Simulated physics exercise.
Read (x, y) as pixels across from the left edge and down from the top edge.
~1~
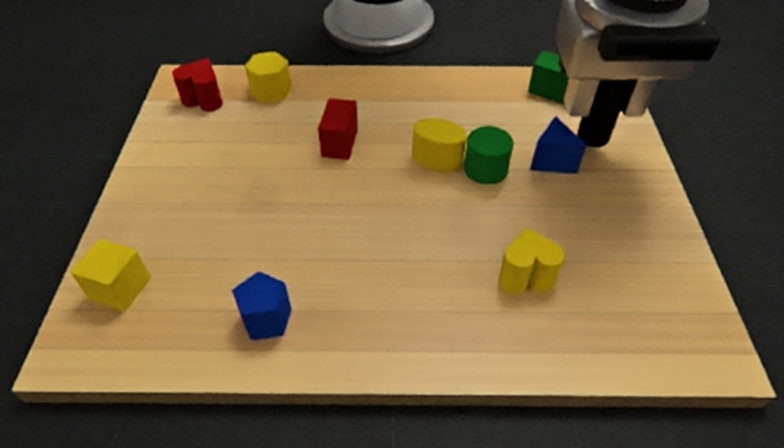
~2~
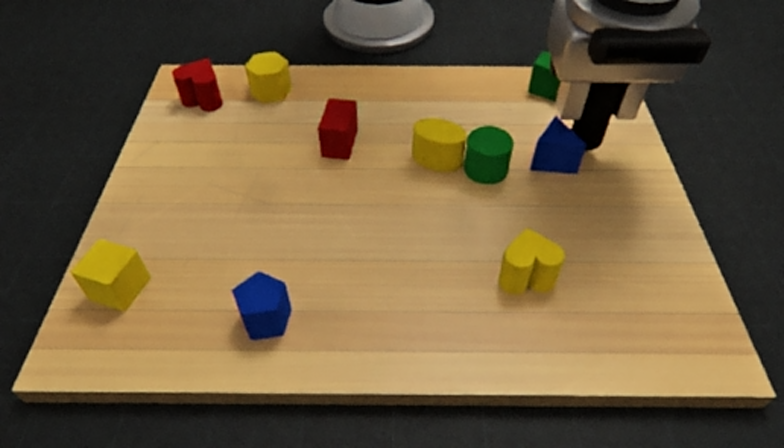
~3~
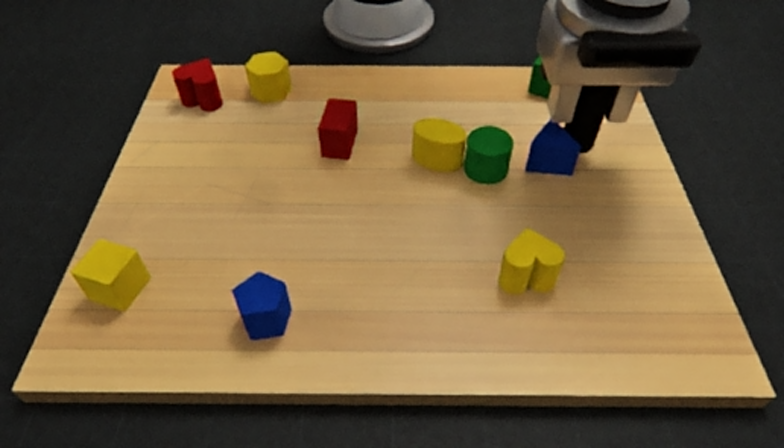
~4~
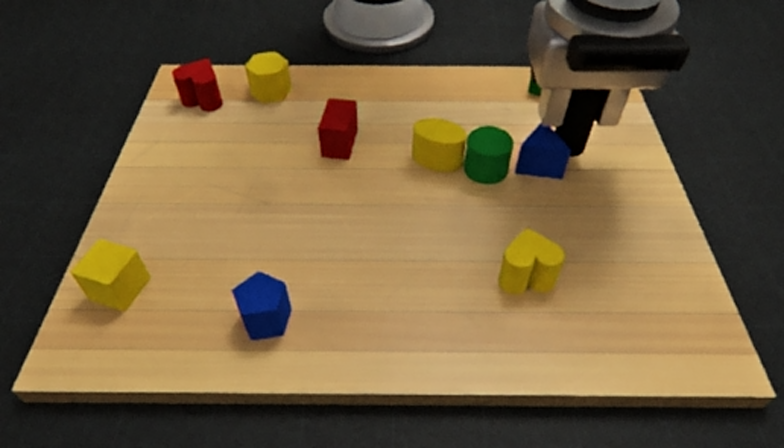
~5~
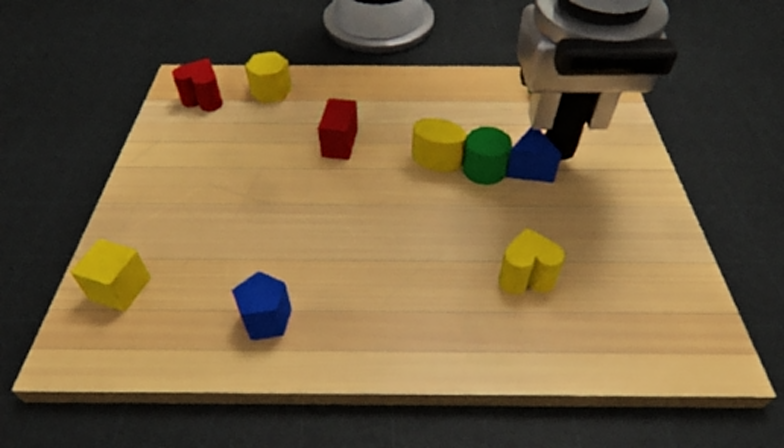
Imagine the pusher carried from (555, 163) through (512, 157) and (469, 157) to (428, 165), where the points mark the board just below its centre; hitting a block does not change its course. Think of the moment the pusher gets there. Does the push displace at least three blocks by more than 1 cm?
Answer: Yes.
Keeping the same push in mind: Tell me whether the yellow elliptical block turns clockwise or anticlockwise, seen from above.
From the top: Clockwise.
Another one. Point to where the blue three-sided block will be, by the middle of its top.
At roughly (522, 152).
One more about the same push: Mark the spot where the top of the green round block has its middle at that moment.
Most likely (454, 161).
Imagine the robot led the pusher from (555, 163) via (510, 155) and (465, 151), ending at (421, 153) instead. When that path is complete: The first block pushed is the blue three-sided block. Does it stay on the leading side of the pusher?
Slid off.
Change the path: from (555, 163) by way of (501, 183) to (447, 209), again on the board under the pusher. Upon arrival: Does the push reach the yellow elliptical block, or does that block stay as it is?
It gets pushed out of place.
The first path, step by step. One third of the way, pusher at (514, 143); yellow elliptical block at (435, 129); green round block at (481, 147); blue three-sided block at (522, 150), turned 45° anticlockwise.
Two thirds of the way, pusher at (469, 144); yellow elliptical block at (431, 129), turned 15° clockwise; green round block at (466, 155); blue three-sided block at (522, 152), turned 55° anticlockwise.
At the end, pusher at (429, 152); yellow elliptical block at (393, 128), turned 45° clockwise; green round block at (454, 161); blue three-sided block at (522, 152), turned 55° anticlockwise.
